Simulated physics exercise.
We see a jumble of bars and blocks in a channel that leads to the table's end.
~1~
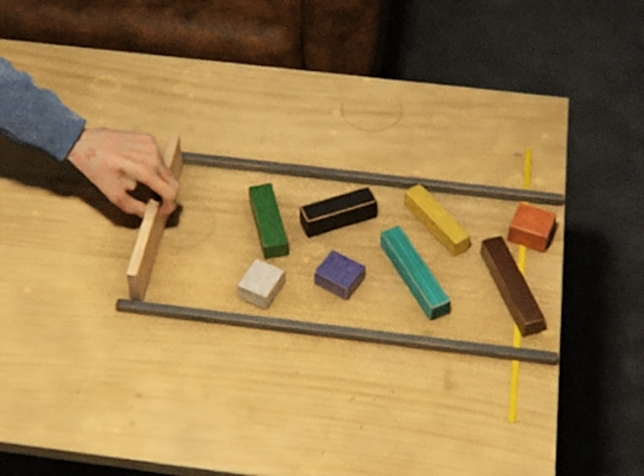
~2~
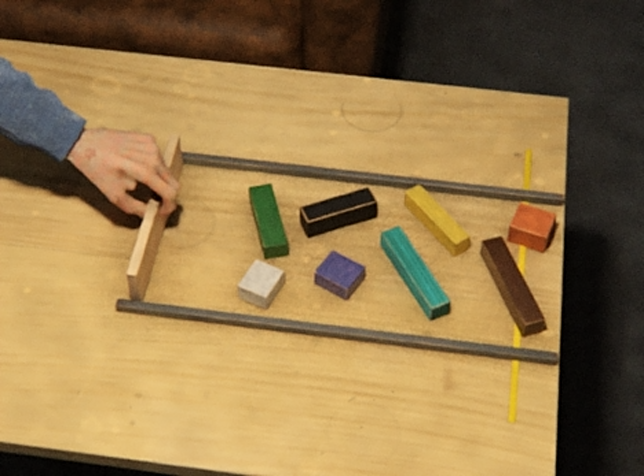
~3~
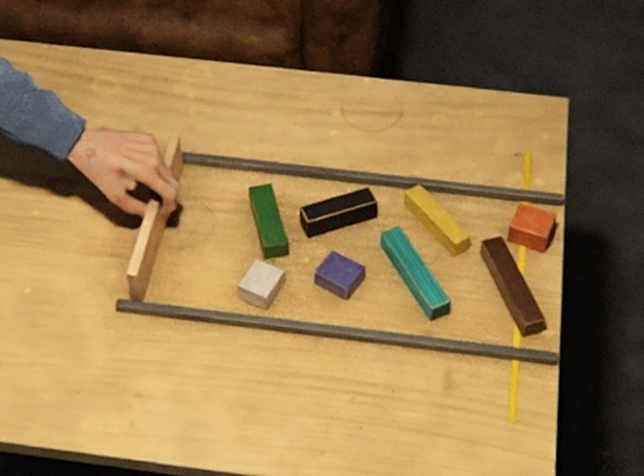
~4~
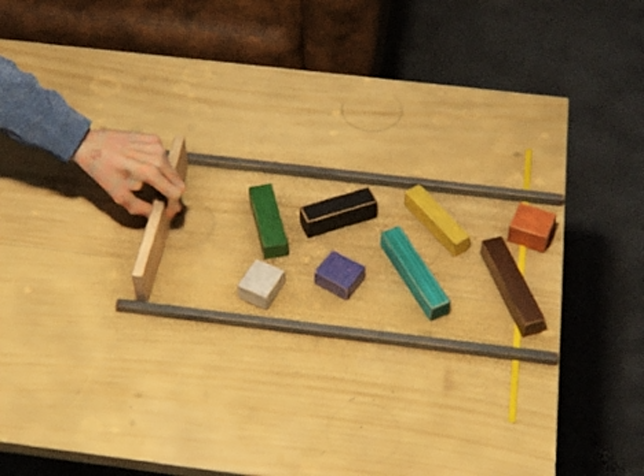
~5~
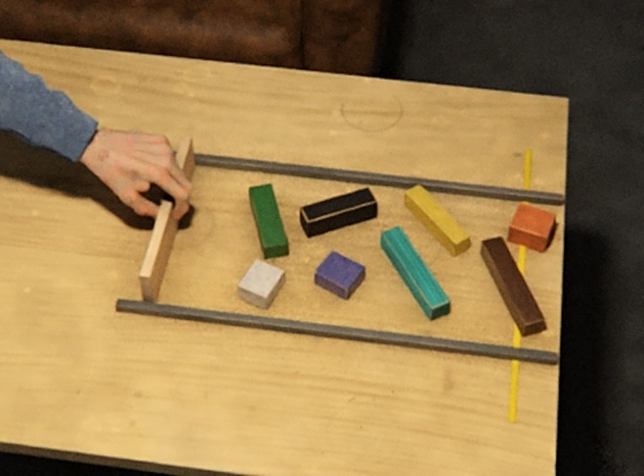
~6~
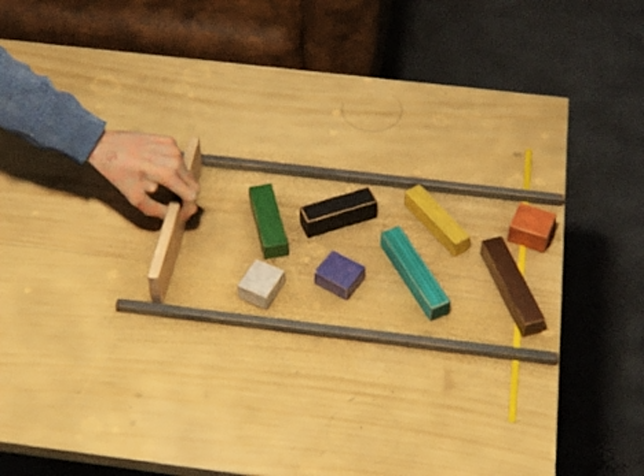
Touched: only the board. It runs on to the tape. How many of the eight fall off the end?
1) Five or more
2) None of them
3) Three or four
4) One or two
1.
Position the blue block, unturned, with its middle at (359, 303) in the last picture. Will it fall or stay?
The blue block plunges.
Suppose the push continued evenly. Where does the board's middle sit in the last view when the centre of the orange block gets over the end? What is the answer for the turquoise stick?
The middle would be close to (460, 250) and then close to (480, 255).
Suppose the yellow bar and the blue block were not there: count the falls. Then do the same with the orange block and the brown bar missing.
Try 1: 3; try 2: 3.
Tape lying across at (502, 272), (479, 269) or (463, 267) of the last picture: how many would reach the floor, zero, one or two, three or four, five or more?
Taking the three tapes one at a time, the answers are 3 or 4, then either one or two, then 1 or 2.
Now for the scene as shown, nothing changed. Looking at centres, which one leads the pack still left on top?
Result: The black stick.
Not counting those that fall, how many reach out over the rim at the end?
Count: 1.
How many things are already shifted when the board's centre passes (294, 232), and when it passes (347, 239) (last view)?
By then 4, and later 6.
Soon after, none off yet; orange block at rest near (532, 228); brown bar at rest near (512, 286); yellow bar moving near (442, 218).
In the end, the number that fall off is five or more; gone, blue block, turquoise stick, yellow bar, brown bar and orange block.
